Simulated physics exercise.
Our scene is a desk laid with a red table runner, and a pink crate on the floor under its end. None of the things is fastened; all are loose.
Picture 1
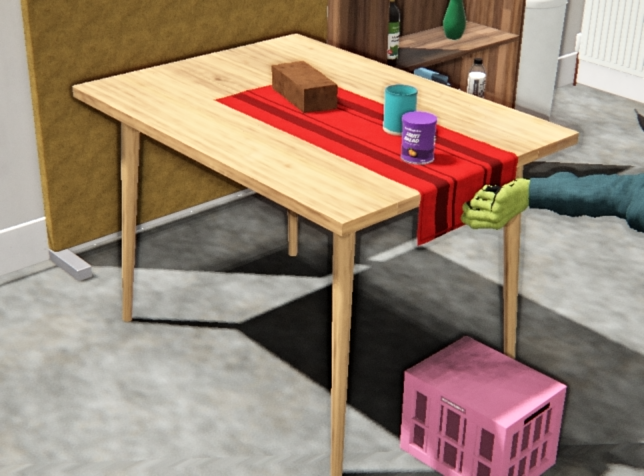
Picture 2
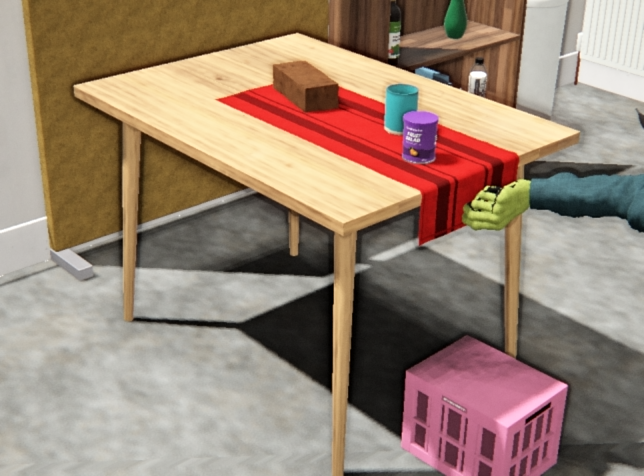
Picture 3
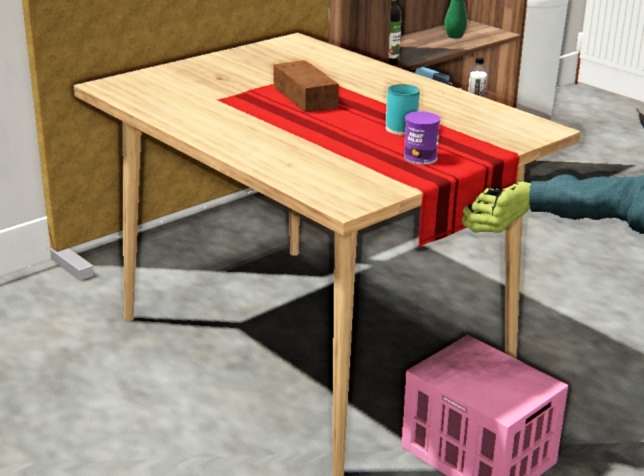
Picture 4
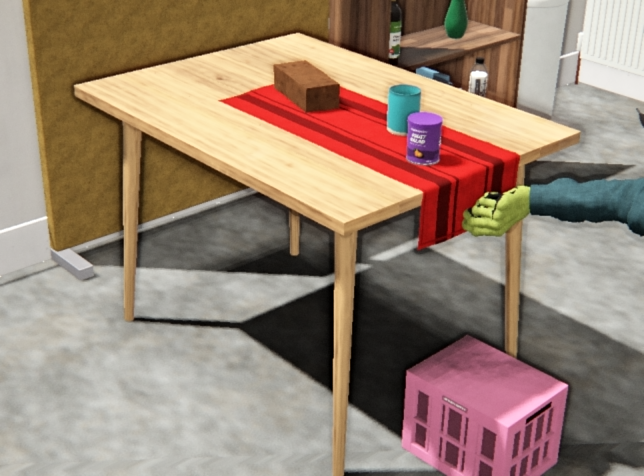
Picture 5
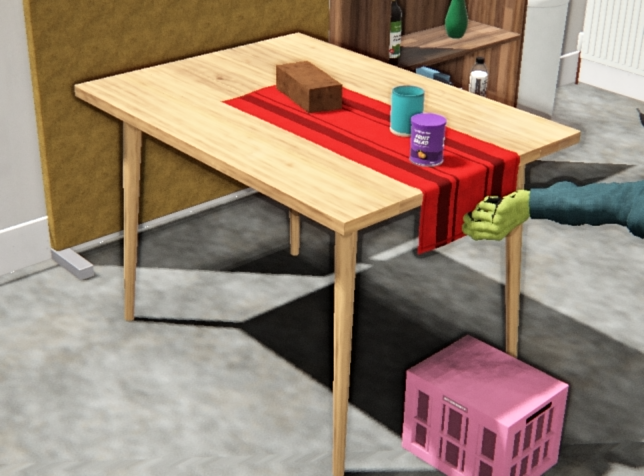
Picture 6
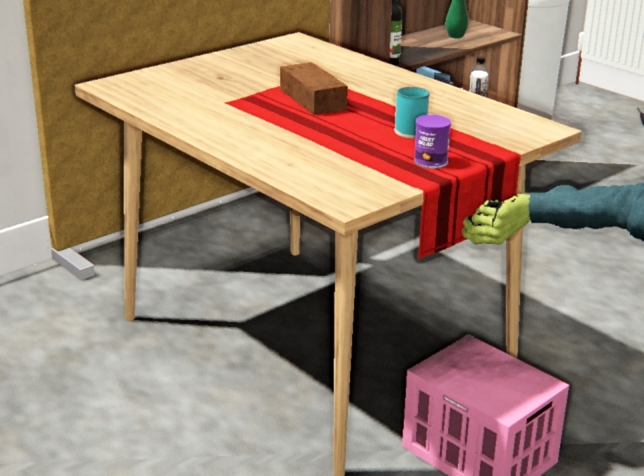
On a wooden table above a pink crate, a green-gloved hand slowly draws the hanging end of a red runner slightly downward, and the brick, turquoise mug and purple tin on it shift a little to the right together.
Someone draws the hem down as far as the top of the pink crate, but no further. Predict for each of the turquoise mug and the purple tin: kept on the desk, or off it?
Prediction: The turquoise mug off, the purple tin off.
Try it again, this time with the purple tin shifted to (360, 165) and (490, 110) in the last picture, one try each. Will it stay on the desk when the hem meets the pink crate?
The first attempt sees it stay up top, the second sees it stay up top.
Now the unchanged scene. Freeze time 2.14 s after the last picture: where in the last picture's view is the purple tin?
Around (492, 352).
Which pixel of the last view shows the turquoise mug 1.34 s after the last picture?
It is at roughly (487, 140).
Then, 0.52 s after the last picture, hem going down; mug carried along near (441, 124); tin carried along near (465, 156).
Then, 1.34 s after the last picture, hem going down; mug carried along near (487, 140); tin down below near (492, 352).
Then, 2.14 s after the last picture, hem on the crate; mug down below near (533, 341); tin down below near (492, 352).
At rest, hem on the crate; mug down below near (533, 341); tin down below near (492, 352). The turquoise mug is carried off the end and the purple tin falls off.
